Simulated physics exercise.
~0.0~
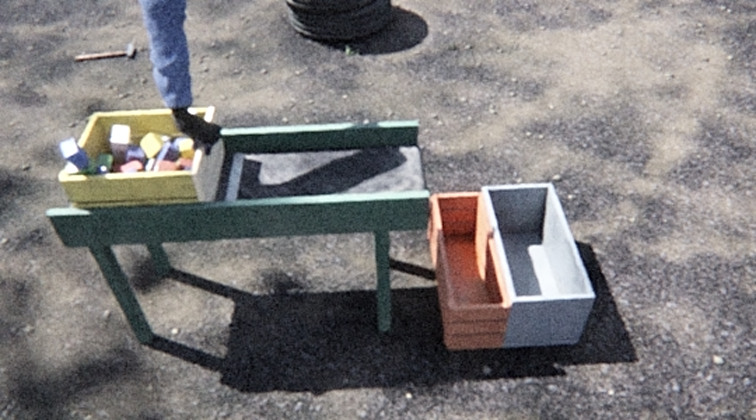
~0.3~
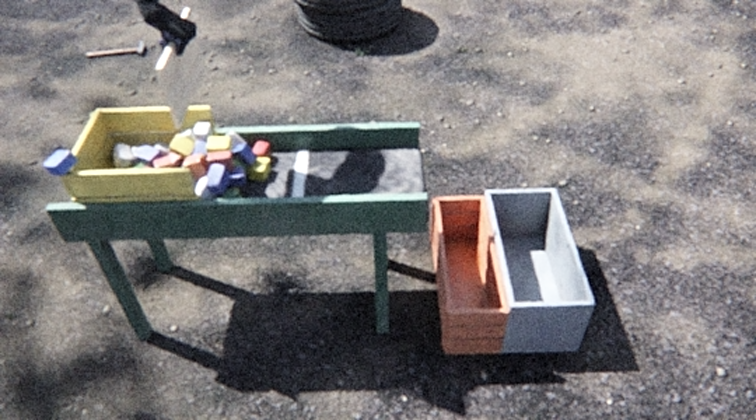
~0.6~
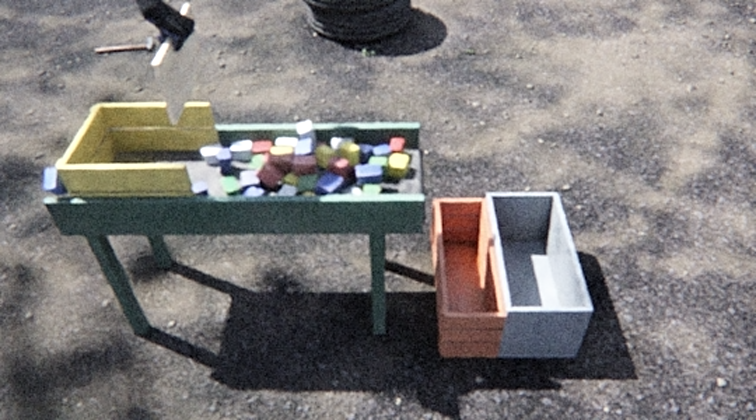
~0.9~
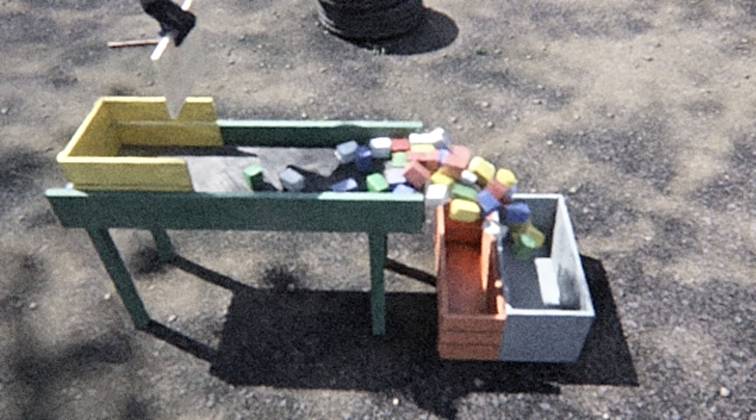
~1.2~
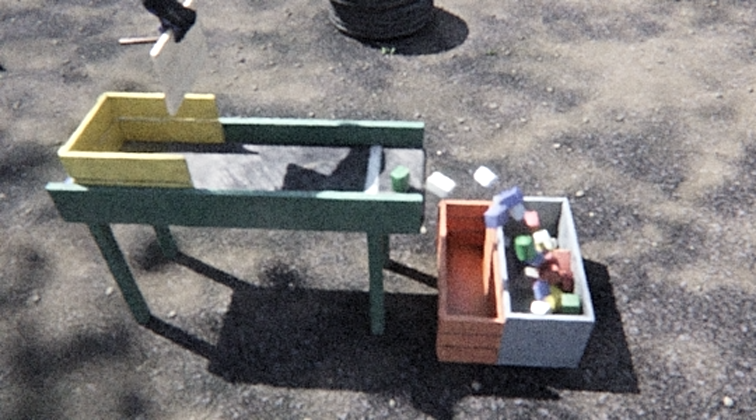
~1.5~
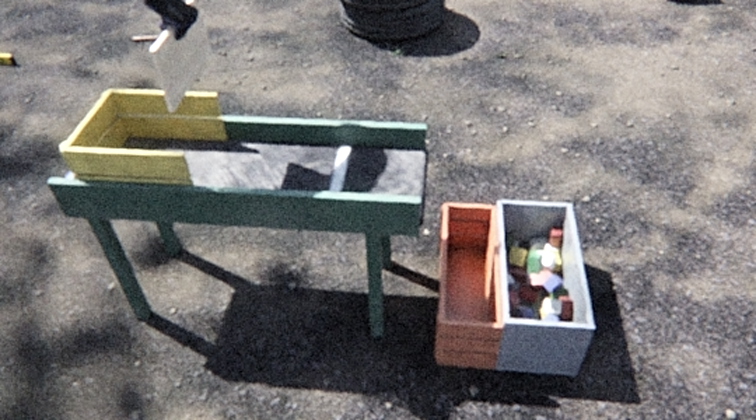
To begin with, a heap of colourful toy bricks sits in a yellow pen at the left end of a green-sided belt, with an orange bin and a grey bin standing beyond its right end. The gate lifts clear, and the bricks spill out of the pen onto the belt. They spread into a long, loose crowd as they ride to the right. The leading bricks then pour off the end, arcing over the orange bin towards the grey one. The last few follow, leaving a pile in the grey bin while the orange bin looks empty.
